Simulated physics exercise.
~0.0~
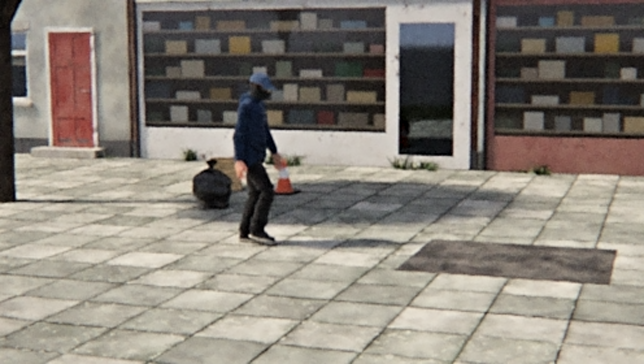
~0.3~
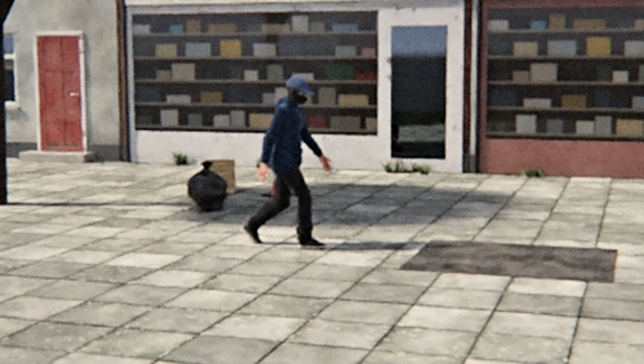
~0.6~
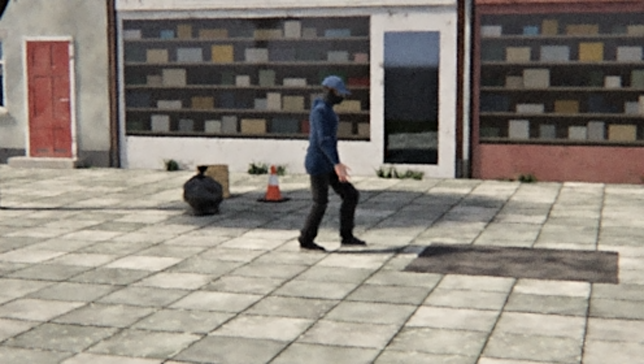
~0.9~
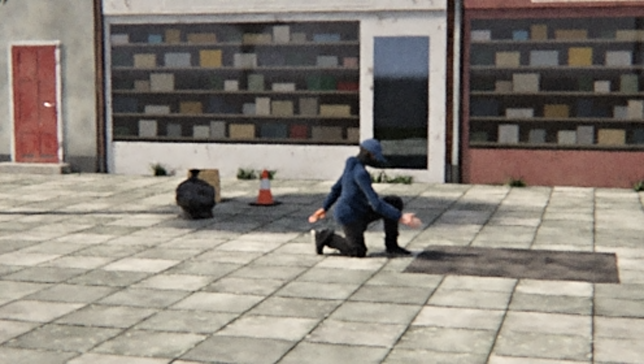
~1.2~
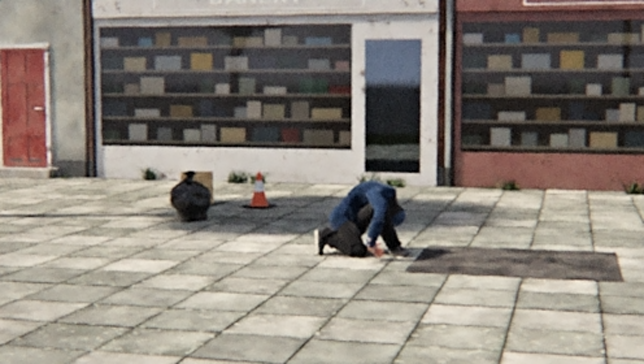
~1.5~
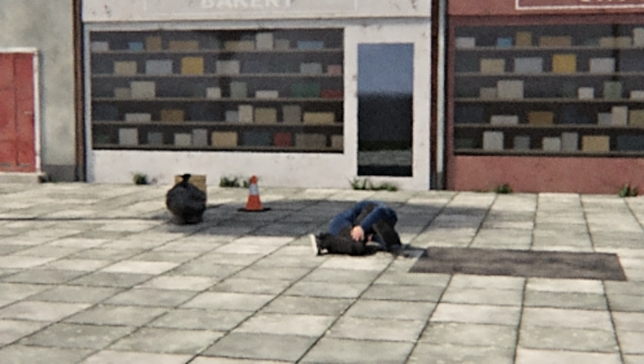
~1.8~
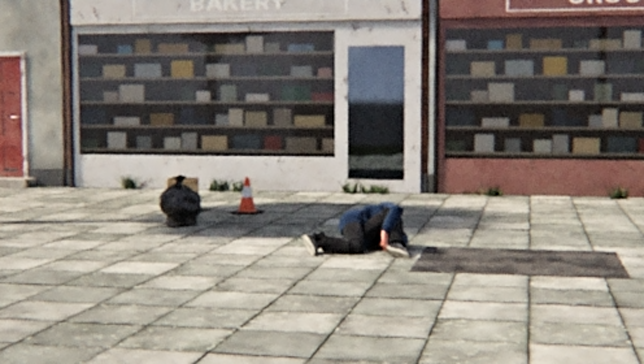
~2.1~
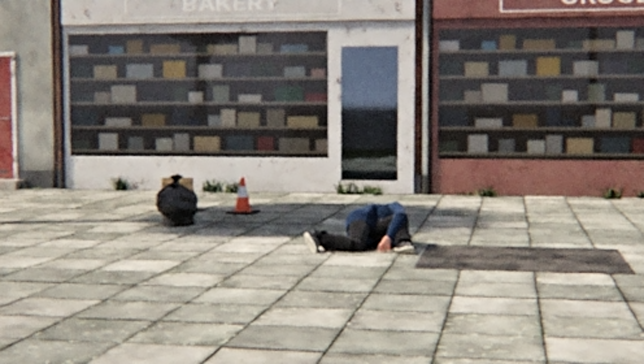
A person in a blue cap walking right across paving, dropping to the knees and crumpling motionless just short of a dark mat.
